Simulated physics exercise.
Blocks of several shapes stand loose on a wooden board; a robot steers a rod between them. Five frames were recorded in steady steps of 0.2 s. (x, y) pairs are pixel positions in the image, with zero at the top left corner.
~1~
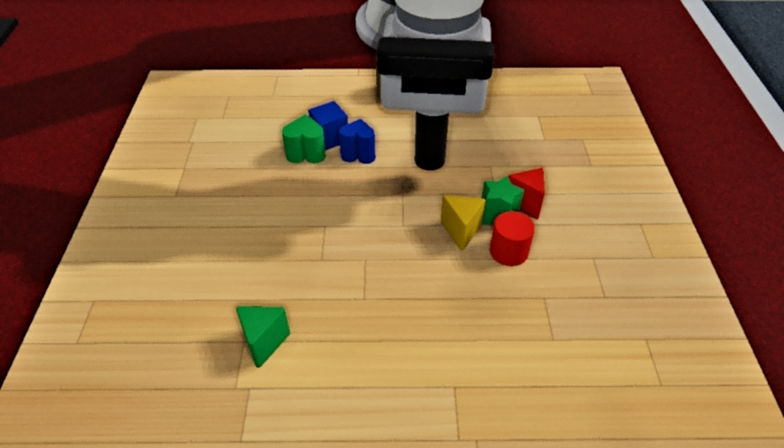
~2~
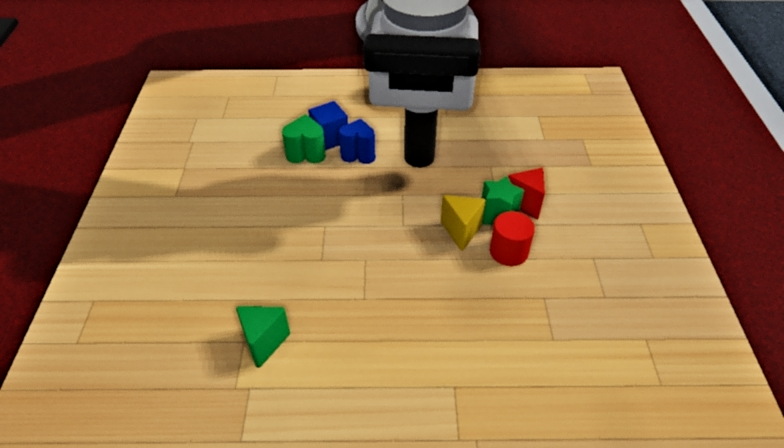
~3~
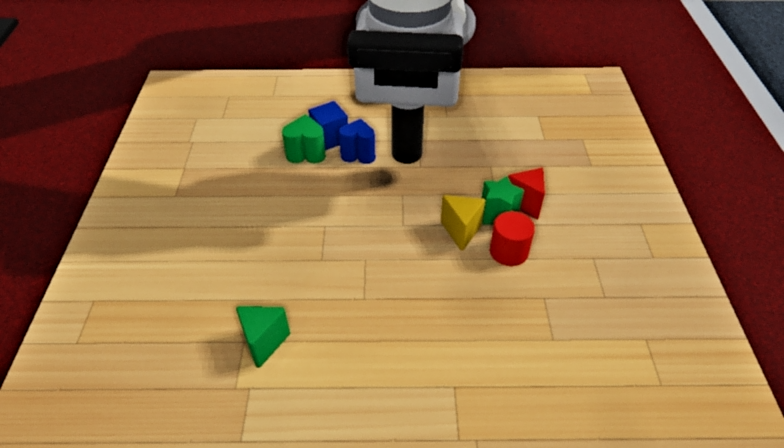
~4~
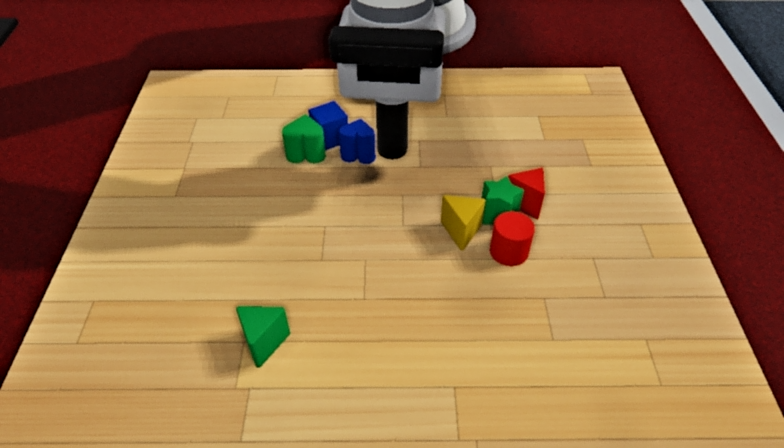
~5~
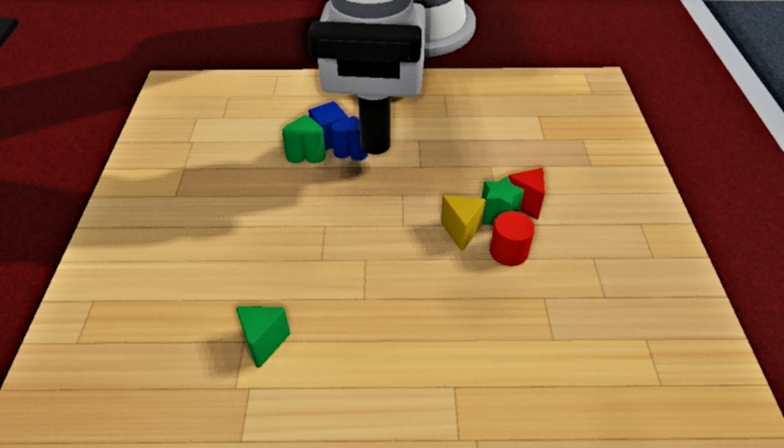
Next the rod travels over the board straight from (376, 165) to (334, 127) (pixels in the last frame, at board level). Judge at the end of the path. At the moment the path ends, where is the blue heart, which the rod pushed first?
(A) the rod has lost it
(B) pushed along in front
My answer is option B.
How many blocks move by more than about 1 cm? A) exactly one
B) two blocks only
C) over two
B: Two blocks only.
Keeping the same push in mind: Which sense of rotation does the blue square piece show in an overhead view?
Answer: Against the clock.
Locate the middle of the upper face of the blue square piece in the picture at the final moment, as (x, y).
I expect it at (279, 88).
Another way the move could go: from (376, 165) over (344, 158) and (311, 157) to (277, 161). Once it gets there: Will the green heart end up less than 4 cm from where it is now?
It seems not.
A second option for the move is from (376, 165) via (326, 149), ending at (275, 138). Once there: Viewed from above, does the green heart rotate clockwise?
No
On the path given first. Halfway along, rod (353, 126); blue square piece (304, 98); blue heart (325, 108).
At the end, rod (332, 108); green heart unmoved; blue square piece (279, 88), turned 30° anticlockwise; blue heart (303, 94), turned 30° anticlockwise.
